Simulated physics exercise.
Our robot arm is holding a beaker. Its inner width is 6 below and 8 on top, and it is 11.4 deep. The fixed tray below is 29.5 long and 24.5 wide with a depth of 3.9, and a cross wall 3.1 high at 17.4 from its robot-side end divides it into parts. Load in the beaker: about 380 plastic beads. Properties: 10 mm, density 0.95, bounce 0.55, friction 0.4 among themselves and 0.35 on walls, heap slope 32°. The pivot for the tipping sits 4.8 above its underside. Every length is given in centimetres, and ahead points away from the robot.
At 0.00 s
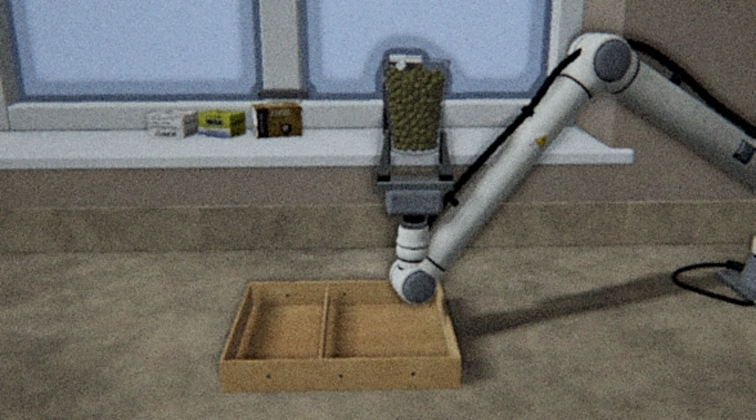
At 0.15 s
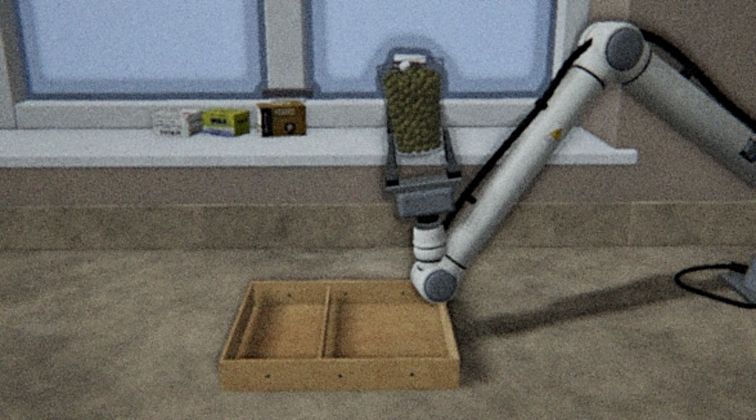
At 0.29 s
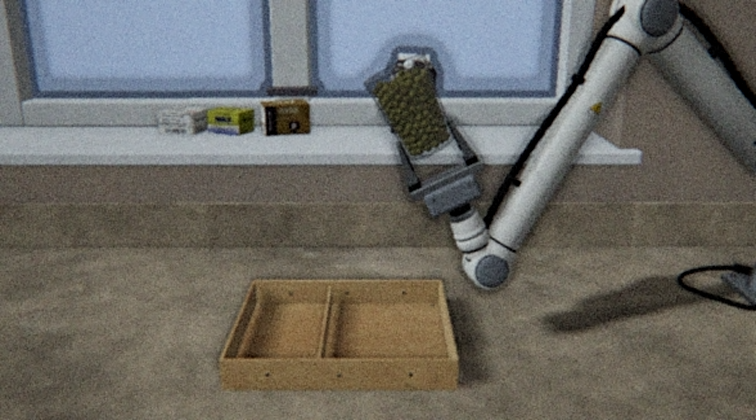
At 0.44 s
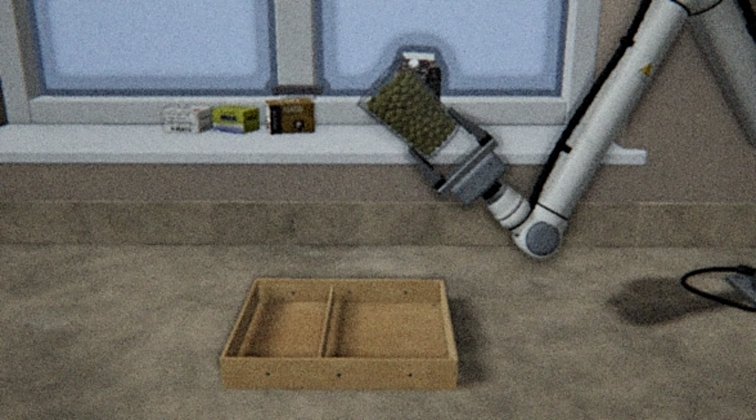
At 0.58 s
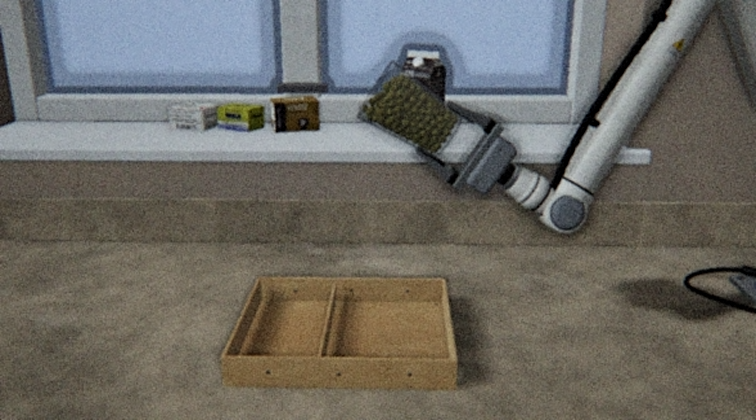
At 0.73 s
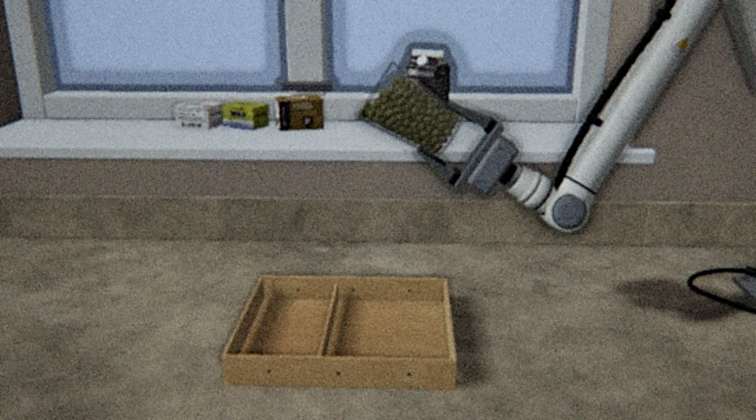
The footage shows a robot arm holding a clear container of greenish beads above a counter with a divided wooden tray, drawing its lower joint rightward and tilting the container steadily to the left, with the motion slowing near the end.
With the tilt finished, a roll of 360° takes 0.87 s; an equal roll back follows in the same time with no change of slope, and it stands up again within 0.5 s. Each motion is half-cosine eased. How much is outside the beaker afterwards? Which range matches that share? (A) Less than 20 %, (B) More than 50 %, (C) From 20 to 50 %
A.
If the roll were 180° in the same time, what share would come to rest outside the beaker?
Around 5 %.
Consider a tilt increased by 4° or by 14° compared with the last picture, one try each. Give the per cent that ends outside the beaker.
Estimates: Close to 10 % and 30 %.
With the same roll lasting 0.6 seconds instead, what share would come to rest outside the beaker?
That would give near 5 in a hundred.
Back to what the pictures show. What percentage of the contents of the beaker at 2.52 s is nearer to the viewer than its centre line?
Some 45 per cent.
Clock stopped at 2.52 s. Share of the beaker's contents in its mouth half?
Mouth-half share: Approx. 50 in a hundred.
After 1.63 s, tipped 58°, highest piece 38 above the table; 366 in the beaker, 5 in the far-side part, 3 in the robot-side part, 5 in flight or on a rim.
After 2.52 s, tipped 56°, highest piece 37 above the table; 359 in the beaker, 9 in the far-side part, 7 in the robot-side part, 2 on the table or floor, 2 in flight or on a rim.
After 3.17 s, upright, highest piece 40 above the table; 359 in the beaker, 11 in the far-side part, 5 in the robot-side part, 4 on the table or floor.
After 3.87 s, upright, highest piece 40 above the table; 359 in the beaker, 11 in the far-side part, 5 in the robot-side part, 4 on the table or floor.
At rest, 359 in the beaker, 11 in the far-side part, 5 in the robot-side part, 4 on the table or floor. That is 5 % outside the beaker.
